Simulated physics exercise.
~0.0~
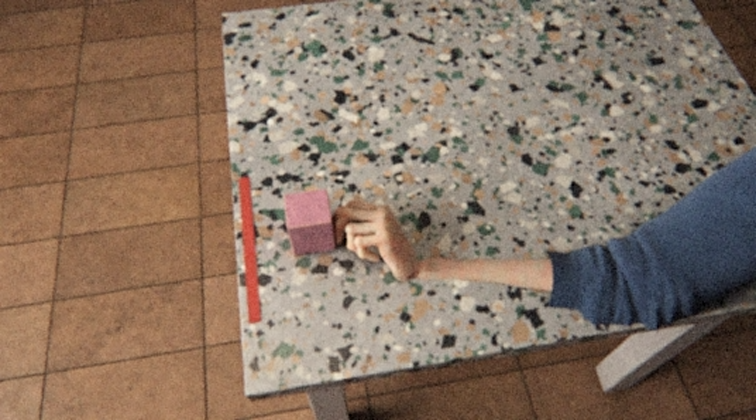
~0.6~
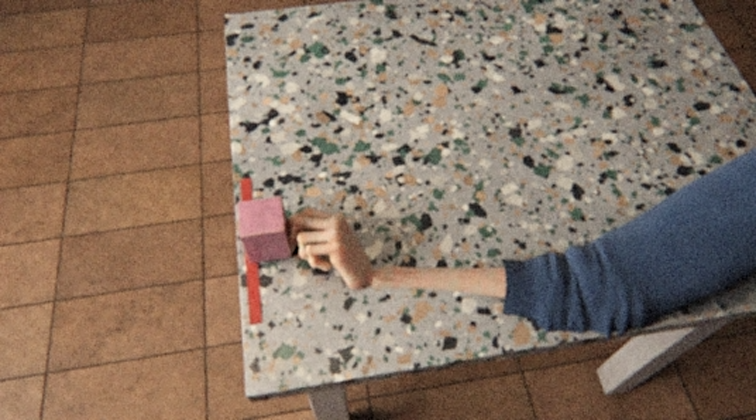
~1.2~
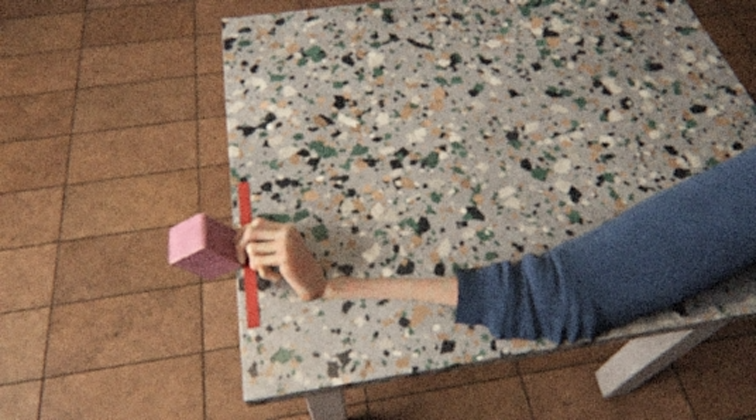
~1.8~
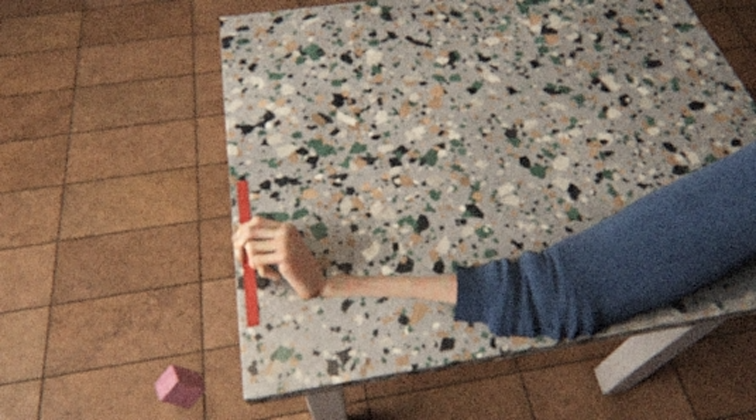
A pink block sits near the left edge of a speckled grey table, seen from above in a slightly swaying view, with brown floor tiles around it. A hand at the end of a blue-sleeved arm reaches in from the right and pushes the block left towards a strip of red tape. The block slides onto the tape, then passes beyond it and tips over the table's edge. The hand stops at the tape while the block drops away, ending tilted down by the floor at the lower left.
